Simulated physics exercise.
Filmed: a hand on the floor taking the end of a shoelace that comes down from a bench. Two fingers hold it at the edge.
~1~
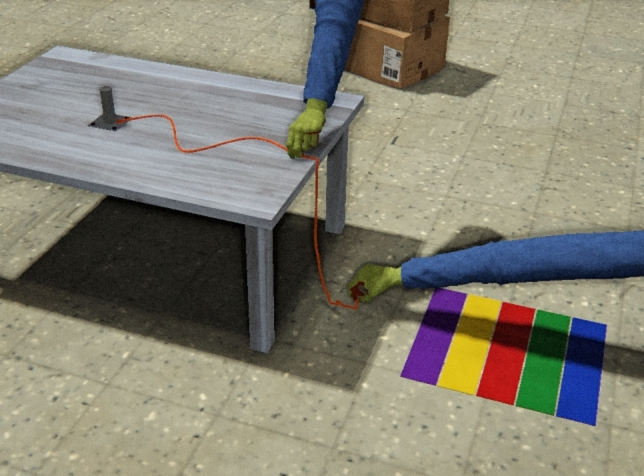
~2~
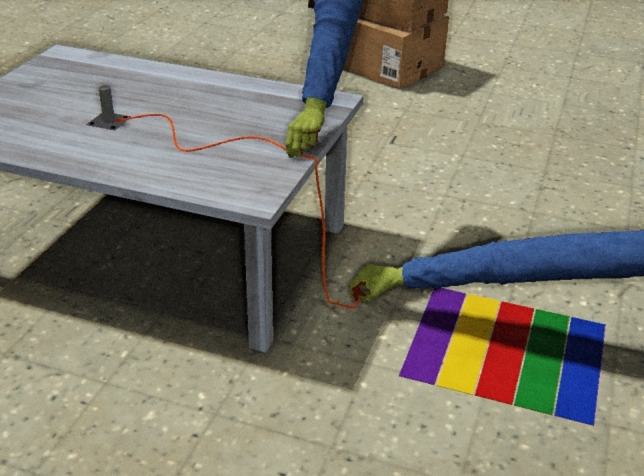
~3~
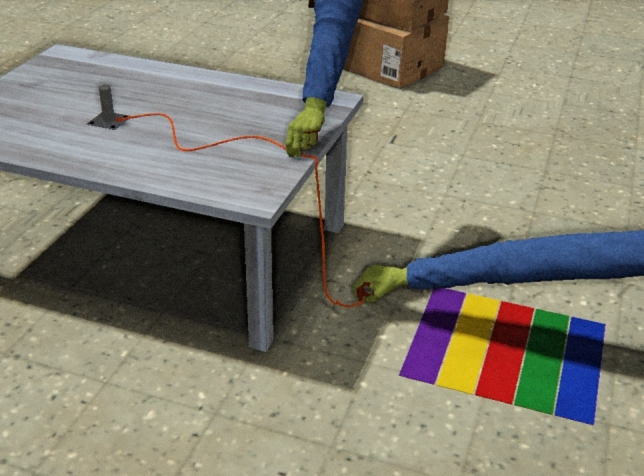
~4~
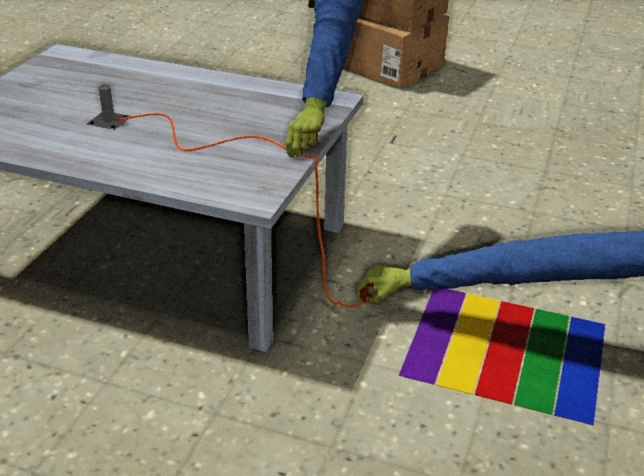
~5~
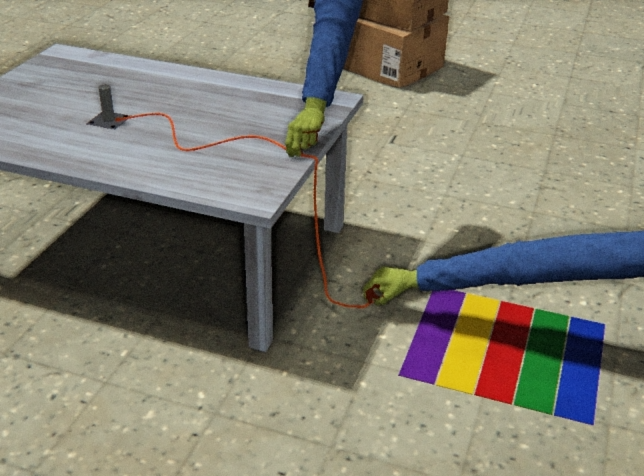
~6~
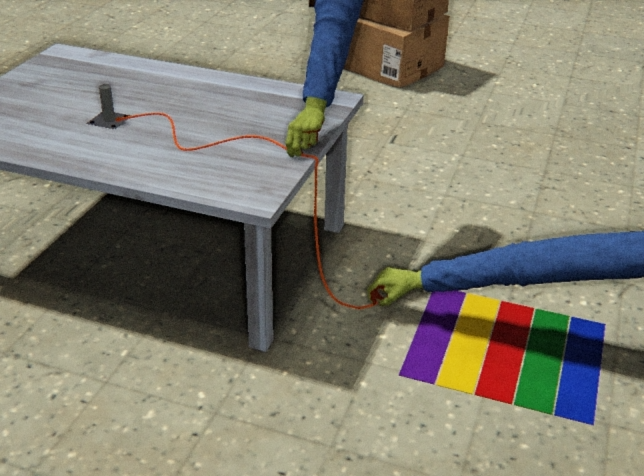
A gloved hand low on the right, holding the end of an orange cord that hangs from a grey table, shifts slightly rightward toward the colored stripes on the floor. The hanging cord moves a little with it, while another gloved hand stays on the cord at the table's edge.
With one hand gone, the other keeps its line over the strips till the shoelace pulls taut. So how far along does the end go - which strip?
Along to the green strip.
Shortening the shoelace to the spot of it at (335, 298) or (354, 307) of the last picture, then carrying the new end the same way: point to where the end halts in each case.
First try near (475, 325), second near (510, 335).
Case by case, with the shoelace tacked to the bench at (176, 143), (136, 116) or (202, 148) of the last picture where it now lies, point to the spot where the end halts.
Respectively (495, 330), (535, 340) and (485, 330).
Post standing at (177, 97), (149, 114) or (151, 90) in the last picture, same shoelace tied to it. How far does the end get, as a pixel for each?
Try by try: (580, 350), (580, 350) and (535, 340).
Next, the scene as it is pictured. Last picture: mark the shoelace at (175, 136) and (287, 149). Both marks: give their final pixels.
End positions: About (207, 137) and about (342, 184).
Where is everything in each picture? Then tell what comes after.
End (358, 299); purple (424, 363); yellow (462, 372); red (500, 381); green (539, 391); blue (579, 401), in the first frame.
End (359, 299); shoelace through (151, 115) (176, 143) (242, 138) (306, 157) (323, 220) (325, 283), in the second frame.
End (363, 299), in the third frame.
End (367, 300); shoelace through (151, 115) (176, 143) (242, 138) (306, 156) (318, 218) (325, 282), in the fourth frame.
End (373, 301), in the fifth frame.
End (378, 302); shoelace through (151, 114) (176, 142) (242, 137) (306, 156) (315, 217) (324, 282), in the sixth frame.
Soon after, end near (481, 326); over yellow.
Then, end near (521, 336); over red.
At full stretch, end near (545, 341); over green. Over green.
